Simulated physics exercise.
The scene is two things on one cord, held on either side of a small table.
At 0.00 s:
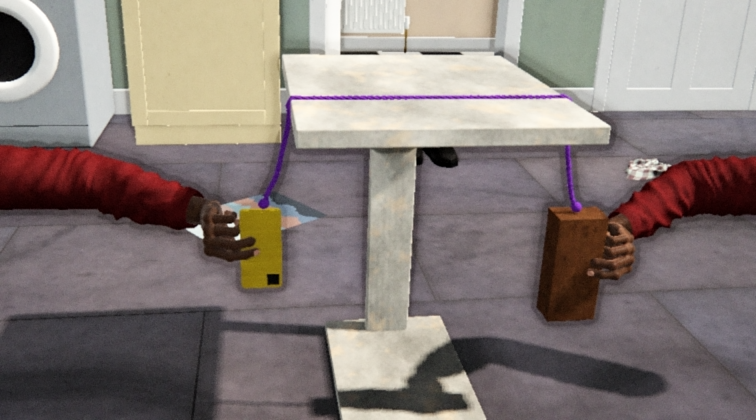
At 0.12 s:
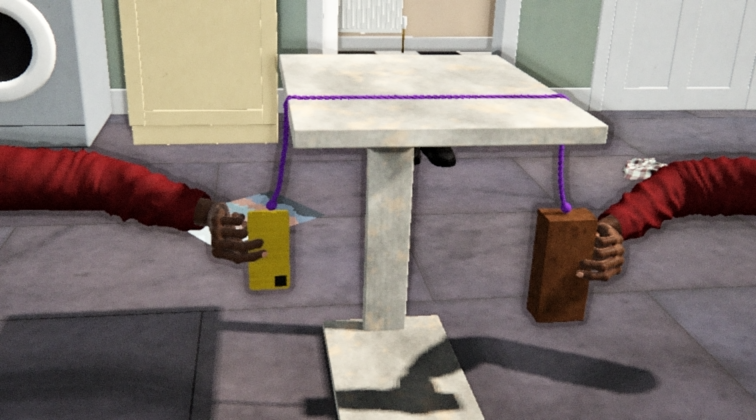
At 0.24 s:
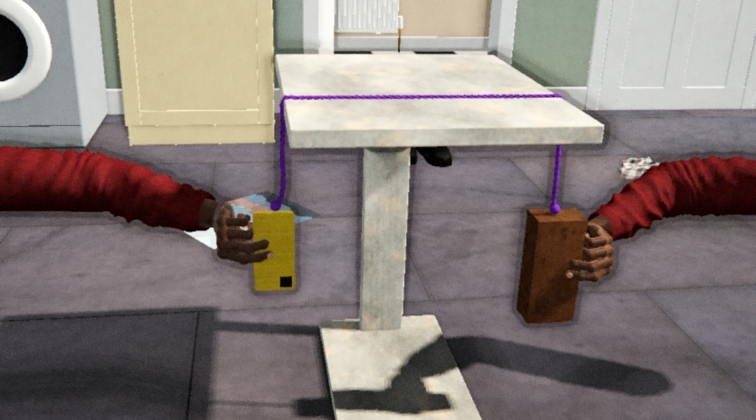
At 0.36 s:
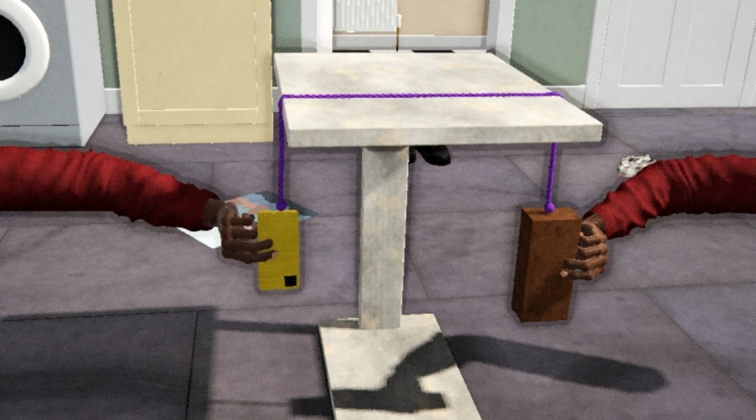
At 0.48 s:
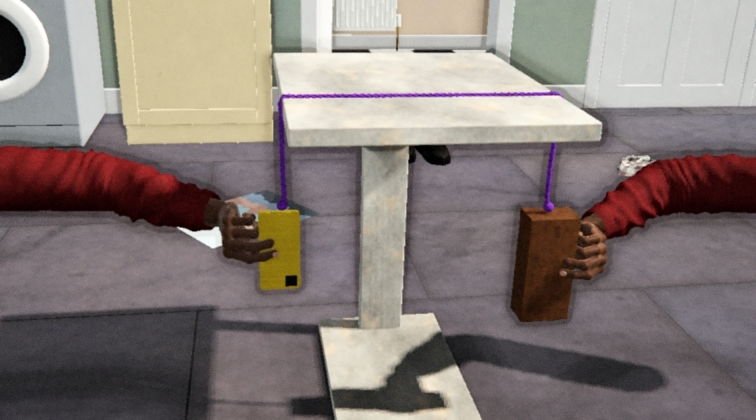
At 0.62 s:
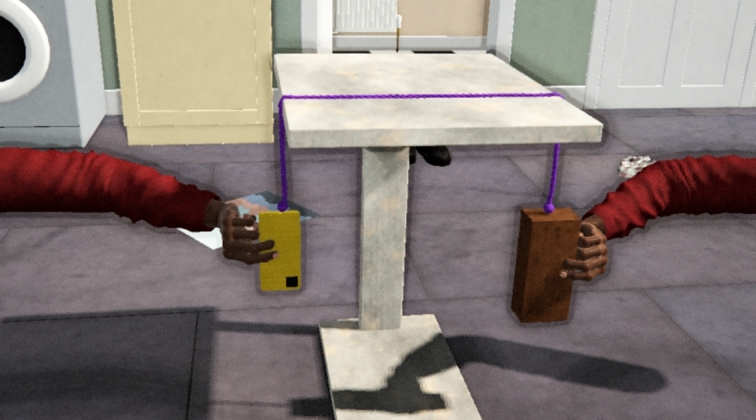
A purple cord lies across a pale stone-like table in a grey-tiled room, seen from the front and slightly above. A yellow phone-like block hangs at the left end and a reddish-brown brick at the right, each gripped by a dark hand in a red sleeve. Both hands shift their objects slightly inward toward the table, then stay nearly still, while the view barely moves.
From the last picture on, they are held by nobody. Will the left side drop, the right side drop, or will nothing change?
The right side drops.
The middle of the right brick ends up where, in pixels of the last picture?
It settles near (520, 372).
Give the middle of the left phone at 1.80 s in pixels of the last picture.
Roughly (632, 305).
After 1.30 s, left phone pulled up onto the top near (444, 40); right brick down on the floor near (512, 368).
After 1.80 s, left phone lower near (632, 305); right brick down on the floor near (522, 371).
At rest, left phone down on the floor; right brick down on the floor near (520, 372). The cord runs down on the right.
